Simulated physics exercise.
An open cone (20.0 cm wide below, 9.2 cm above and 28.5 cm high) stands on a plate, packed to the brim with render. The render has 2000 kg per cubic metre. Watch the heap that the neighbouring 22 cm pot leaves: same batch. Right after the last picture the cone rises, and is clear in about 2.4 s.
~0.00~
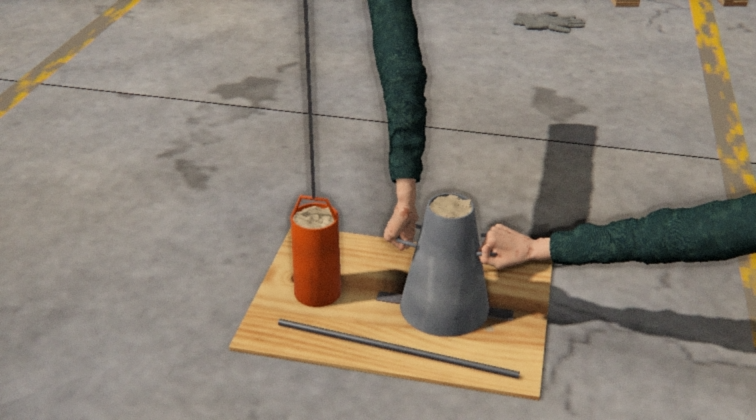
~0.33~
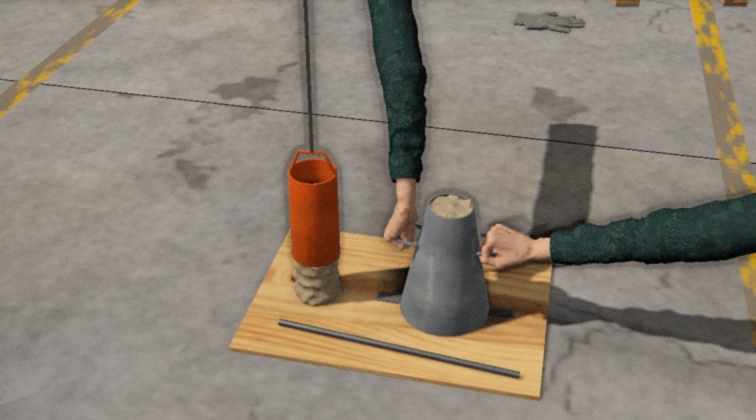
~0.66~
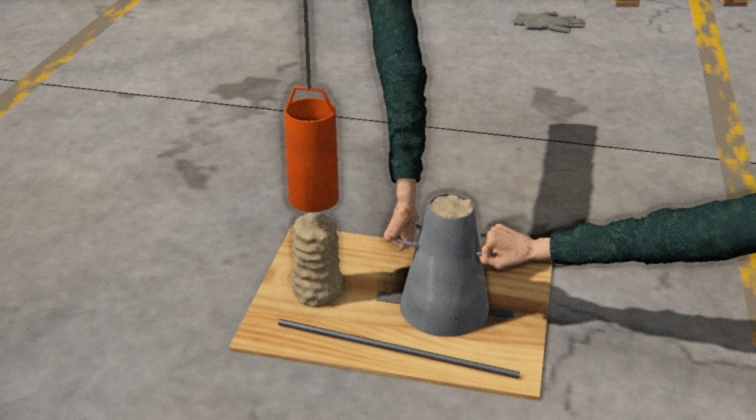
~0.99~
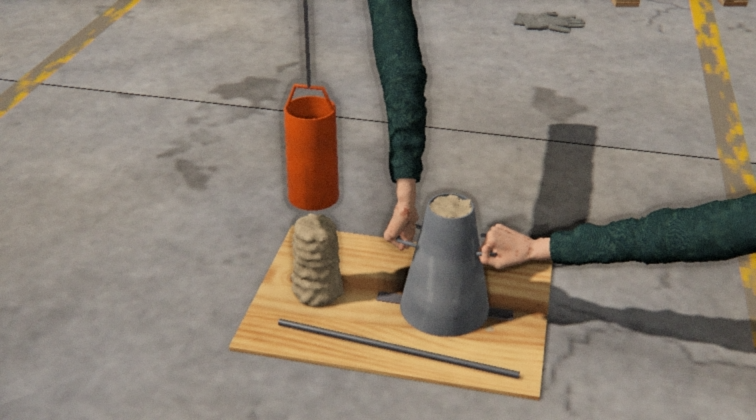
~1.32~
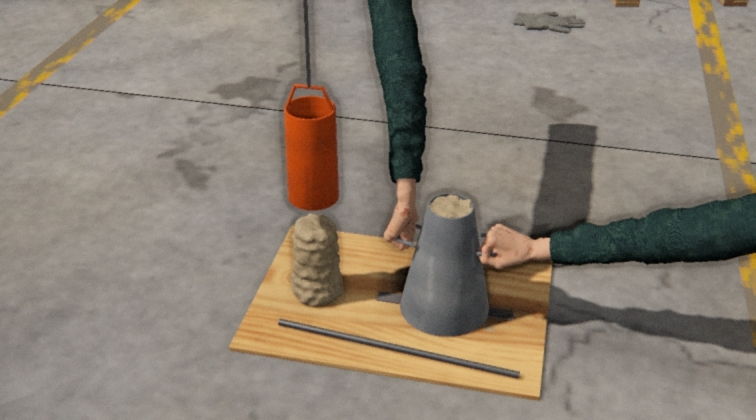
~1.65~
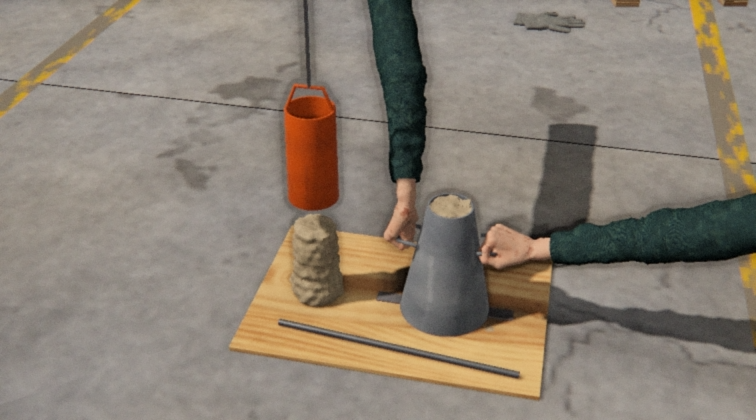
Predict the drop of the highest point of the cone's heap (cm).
Expect roughly 0 cm.
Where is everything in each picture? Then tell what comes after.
Middle of the pot's mouth at (315, 217), still down; middle of the cone's top at (451, 207), not yet moved, in the first picture.
Middle of the pot's mouth at (313, 172), raised 12 cm; middle of the cone's top at (451, 207), not yet moved, in the second picture.
Middle of the pot's mouth at (310, 111), raised 27 cm; the pot's heap 20 cm high and 12 cm wide, top at (315, 225); middle of the cone's top at (451, 207), not yet moved, in the third picture.
Middle of the pot's mouth at (310, 109), raised 27 cm; the pot's heap 20 cm high and 12 cm wide, top at (315, 225); middle of the cone's top at (451, 207), not yet moved, in the fourth picture.
Middle of the pot's mouth at (310, 109), raised 27 cm; the pot's heap 20 cm high and 12 cm wide, top at (315, 225); middle of the cone's top at (451, 207), not yet moved, in the fifth picture.
Middle of the pot's mouth at (310, 109), raised 27 cm; the pot's heap 20 cm high and 12 cm wide, top at (315, 225); middle of the cone's top at (451, 207), not yet moved, in the sixth picture.
After 2.2 s, the cone is up 5.8 cm; the render has come down 0.1 cm to 28 cm and is 20 cm wide.
After 2.8 s, the cone is up 17 cm; the render has come down 0.1 cm to 28 cm and is 20 cm wide.
After 3.4 s, the cone is up 28 cm; the render has come down 0.1 cm to 28 cm and is 20 cm wide.
After 4.2 s, the cone is clear; the render has come down 0.1 cm to 28 cm and is 20 cm wide.
After 4.7 s, at rest, the cone is clear; the render has come down 0.2 cm to 28 cm and is 20 cm wide.
